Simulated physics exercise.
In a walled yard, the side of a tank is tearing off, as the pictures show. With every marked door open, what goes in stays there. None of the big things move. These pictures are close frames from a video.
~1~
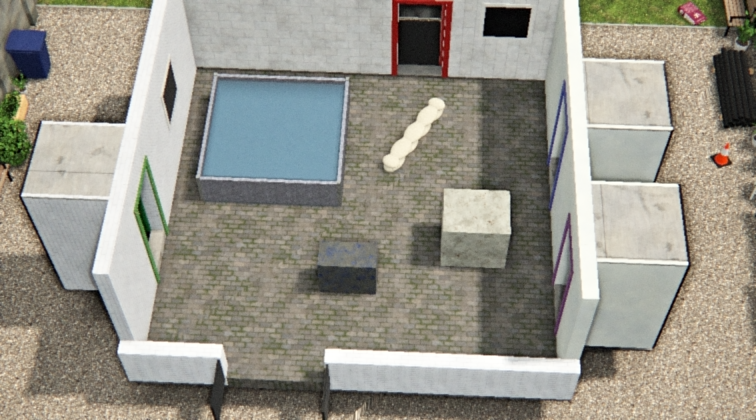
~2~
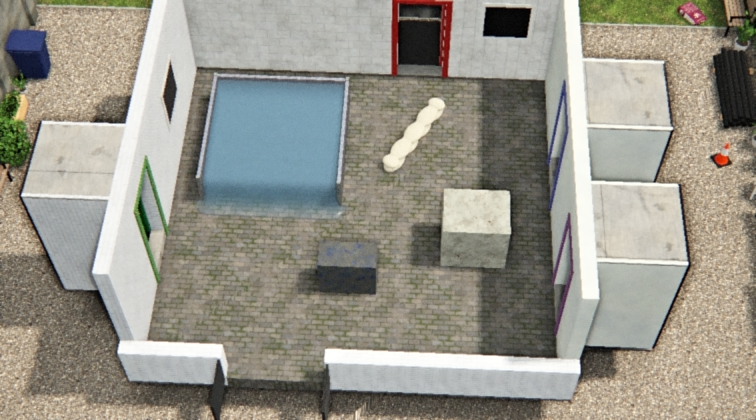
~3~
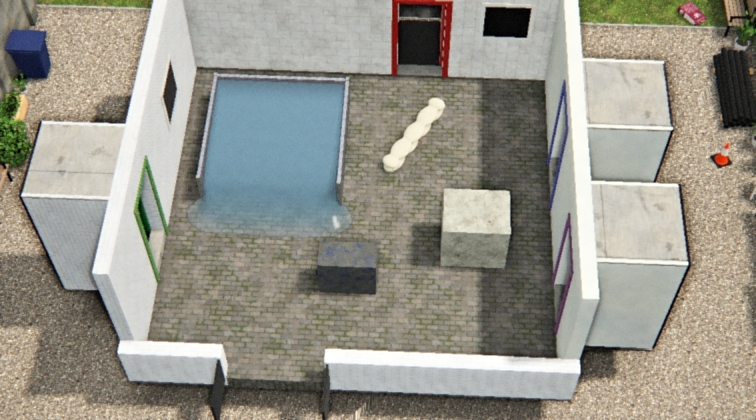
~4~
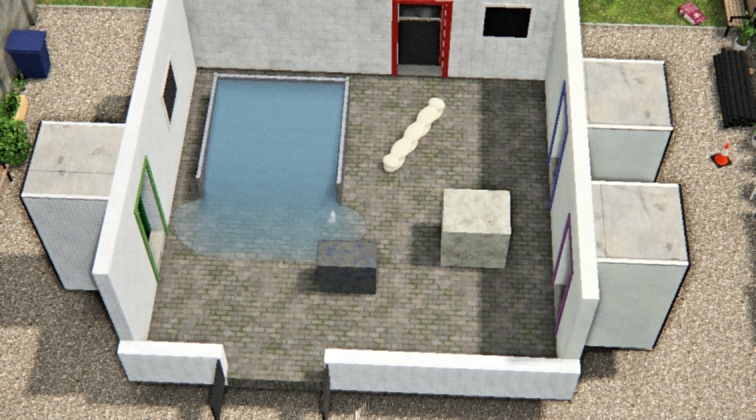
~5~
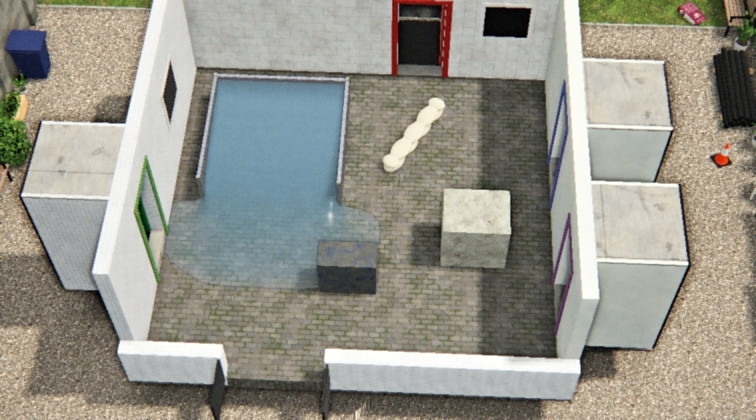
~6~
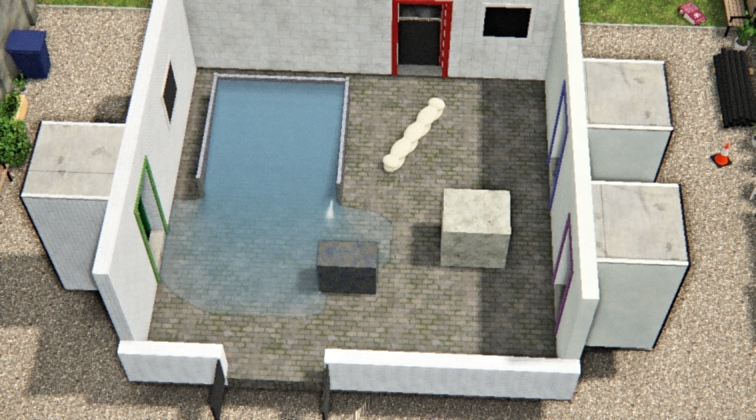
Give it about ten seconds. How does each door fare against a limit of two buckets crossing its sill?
As I see it, the purple door exceeds the allowance there; the blue door keeps inside the allowance there; the red door keeps inside the allowance there; the green door keeps inside the allowance there.
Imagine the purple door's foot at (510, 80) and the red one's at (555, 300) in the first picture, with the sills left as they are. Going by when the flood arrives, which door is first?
Answer: The one in green.
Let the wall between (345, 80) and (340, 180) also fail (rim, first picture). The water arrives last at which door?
The door marked green.
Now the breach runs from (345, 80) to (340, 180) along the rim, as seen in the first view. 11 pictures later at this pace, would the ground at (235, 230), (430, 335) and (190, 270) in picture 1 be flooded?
In turn: Untouched, then inundated, then untouched.
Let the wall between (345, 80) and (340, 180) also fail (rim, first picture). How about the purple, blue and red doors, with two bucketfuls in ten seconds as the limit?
Purple: Crosses the line; blue: Falls short; red: Crosses the line.
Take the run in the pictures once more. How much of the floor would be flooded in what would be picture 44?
It works out to about 70 in a hundred.
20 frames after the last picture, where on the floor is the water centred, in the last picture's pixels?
At about (278, 251).
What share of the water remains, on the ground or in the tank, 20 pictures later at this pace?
It comes to roughly 76 per cent.
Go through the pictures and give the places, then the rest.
In the first frame, the tank at (275, 130) is whole and still.
In the second frame, the front is at (343, 208), out from the gap at (271, 195).
In the third frame, the front is at (193, 218), out from the gap at (271, 196).
In the fourth frame, water pours out at (271, 196) and has run to (180, 234).
In the fifth frame, water pours out at (271, 196) and has run to (165, 244).
In the sixth frame, water pours out at (271, 196) and has run to (318, 309).
A moment on, water covers 30 % of the floor; the purple door not reached, the blue door not reached, the red door not reached, the green door wet at the sill, nothing in.
Next, water covers 40 % of the floor; the purple door not reached, the blue door not reached, the red door not reached, the green door wet at the sill, nothing in.
Then, water covers 55 % of the floor; the purple door under two buckets in, the blue door not reached, the red door not reached, the green door wet at the sill, nothing in.
Later, water covers 70 % of the floor; the purple door under two buckets in, the blue door not reached, the red door not reached, the green door wet at the sill, nothing in.
In the end, water covers 90 % of the floor; the purple door over two buckets in, the blue door wet at the sill, nothing in, the red door not reached, the green door wet at the sill, nothing in.
